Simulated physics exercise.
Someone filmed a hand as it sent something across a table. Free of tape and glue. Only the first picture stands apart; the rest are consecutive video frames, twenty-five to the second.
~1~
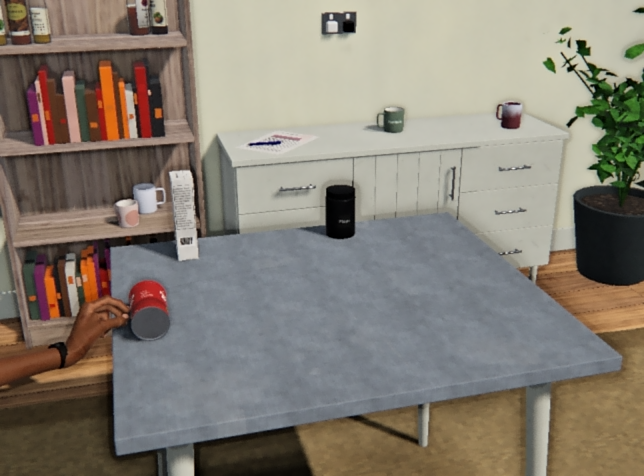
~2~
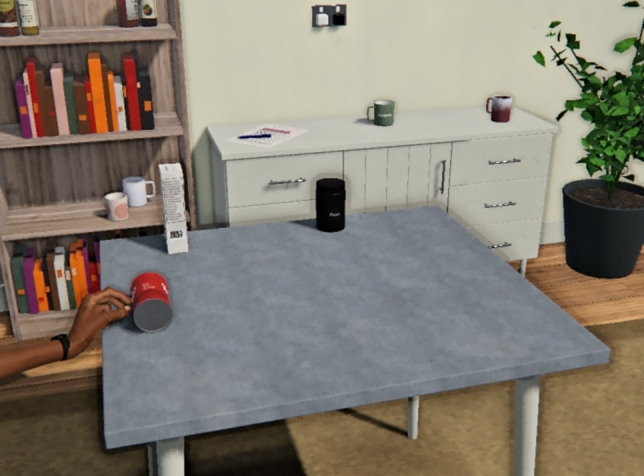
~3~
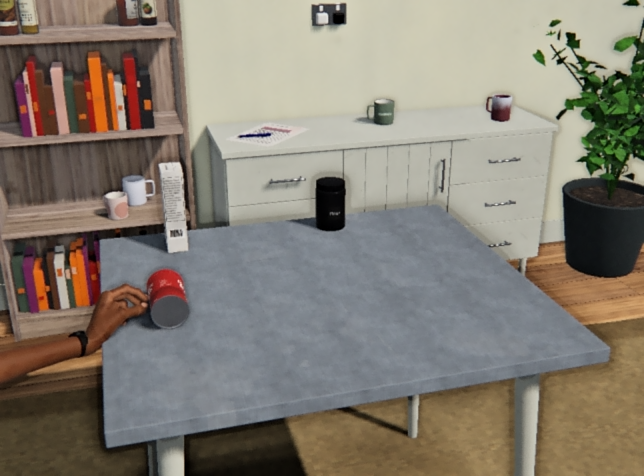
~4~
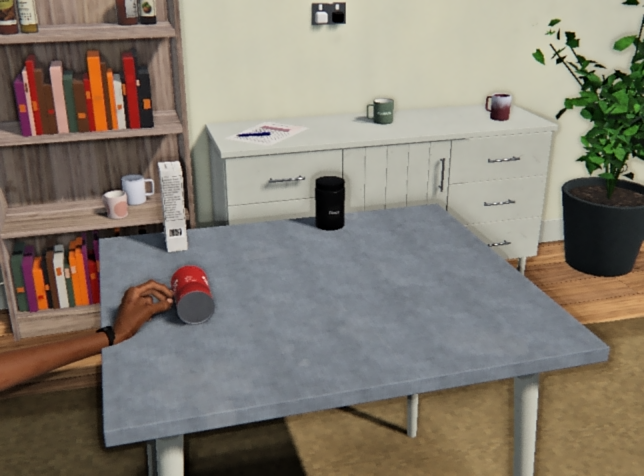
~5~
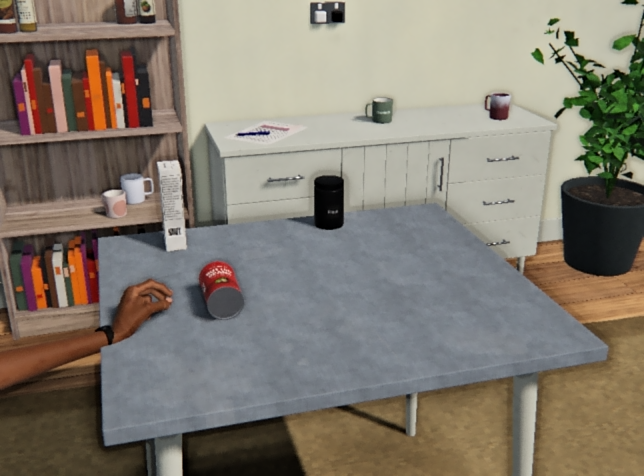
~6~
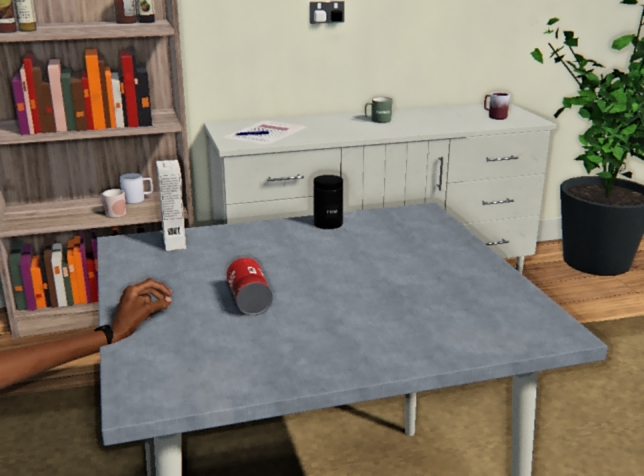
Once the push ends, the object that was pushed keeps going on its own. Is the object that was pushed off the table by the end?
Yes: Looks like it ends up off the table, then.
Then, 0.20 s on from there, red tin shifted well along near (380, 270).
Then, 0.40 s on from there, red tin shifted well along near (490, 256).
Then, 0.70 s on from there, red tin now off the table.
Then, 0.90 s on from there, things are still on the move.
In the end, off the table, red tin.
